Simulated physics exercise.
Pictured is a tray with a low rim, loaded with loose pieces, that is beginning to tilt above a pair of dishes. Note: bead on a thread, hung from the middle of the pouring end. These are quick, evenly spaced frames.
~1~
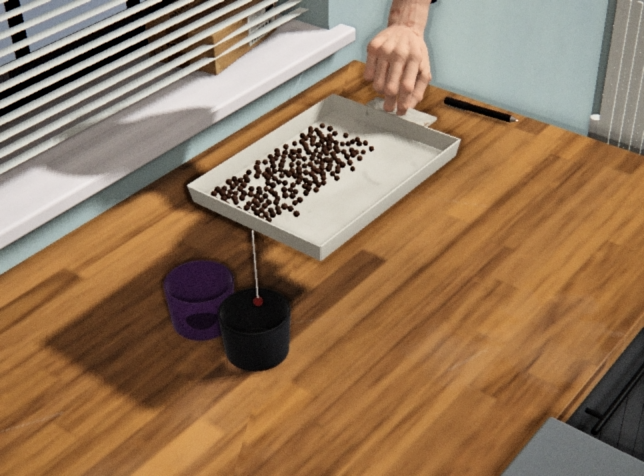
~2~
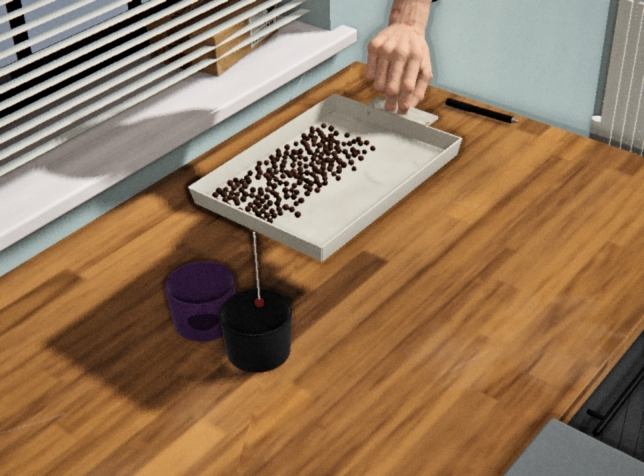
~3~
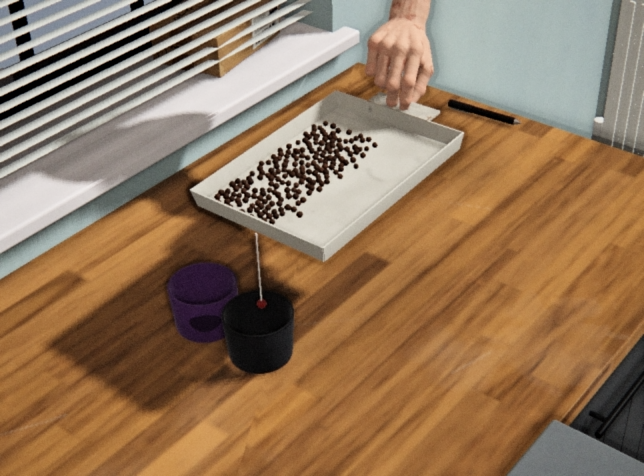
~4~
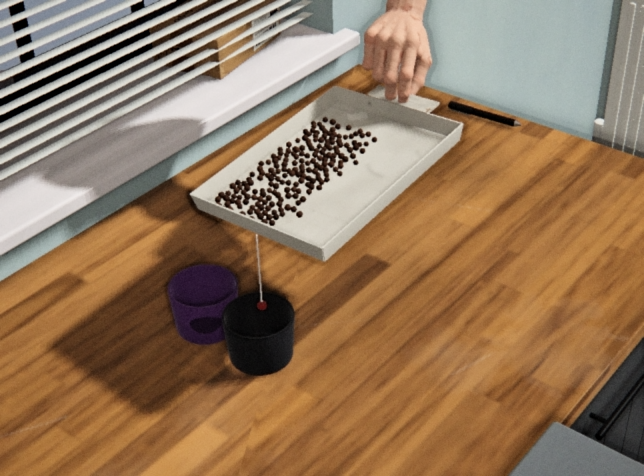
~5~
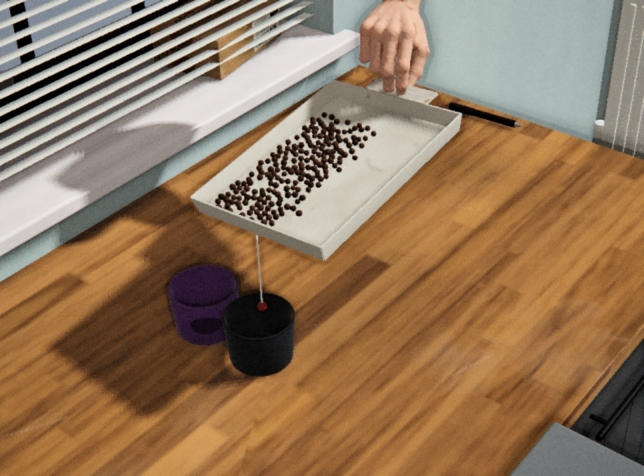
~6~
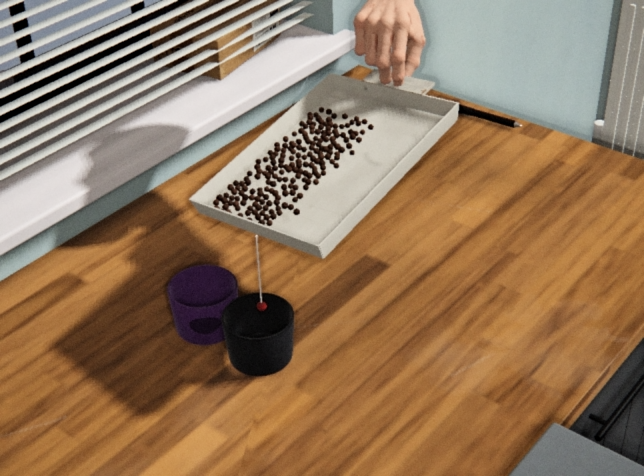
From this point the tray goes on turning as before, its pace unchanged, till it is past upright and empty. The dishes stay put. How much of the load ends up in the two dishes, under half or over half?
Over half.
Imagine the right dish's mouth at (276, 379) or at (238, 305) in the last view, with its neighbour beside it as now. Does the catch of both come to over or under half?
Result, first setup: The minor share; second setup: The bulk.
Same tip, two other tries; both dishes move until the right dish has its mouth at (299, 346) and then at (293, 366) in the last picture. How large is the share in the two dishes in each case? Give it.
I'd expect some 0 percent, and then some 0 percent.
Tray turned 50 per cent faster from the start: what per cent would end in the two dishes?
Estimated share: Some 90%.
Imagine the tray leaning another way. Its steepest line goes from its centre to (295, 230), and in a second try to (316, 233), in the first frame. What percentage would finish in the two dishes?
Shares, approx.: 0 %, then 0 %.
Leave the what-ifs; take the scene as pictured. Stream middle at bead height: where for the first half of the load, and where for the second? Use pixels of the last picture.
Starting near (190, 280), moving on to near (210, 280).
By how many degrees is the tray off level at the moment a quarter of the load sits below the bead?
90 degrees.
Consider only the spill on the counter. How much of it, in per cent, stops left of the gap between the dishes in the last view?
Around 100 %.
Just after the last frame, tray tipped steeply; every one on the tray.
A moment on, tray tipped right over; roughly half on the tray; roughly a third in the left dish; just a few outside both; about a tenth in the air.
Further on, tray tipped past a quarter turn; almost all in the left dish; about a tenth outside both.
When it is over, tray tipped past a quarter turn; not one in the right dish; almost all in the left dish; about a tenth outside both.
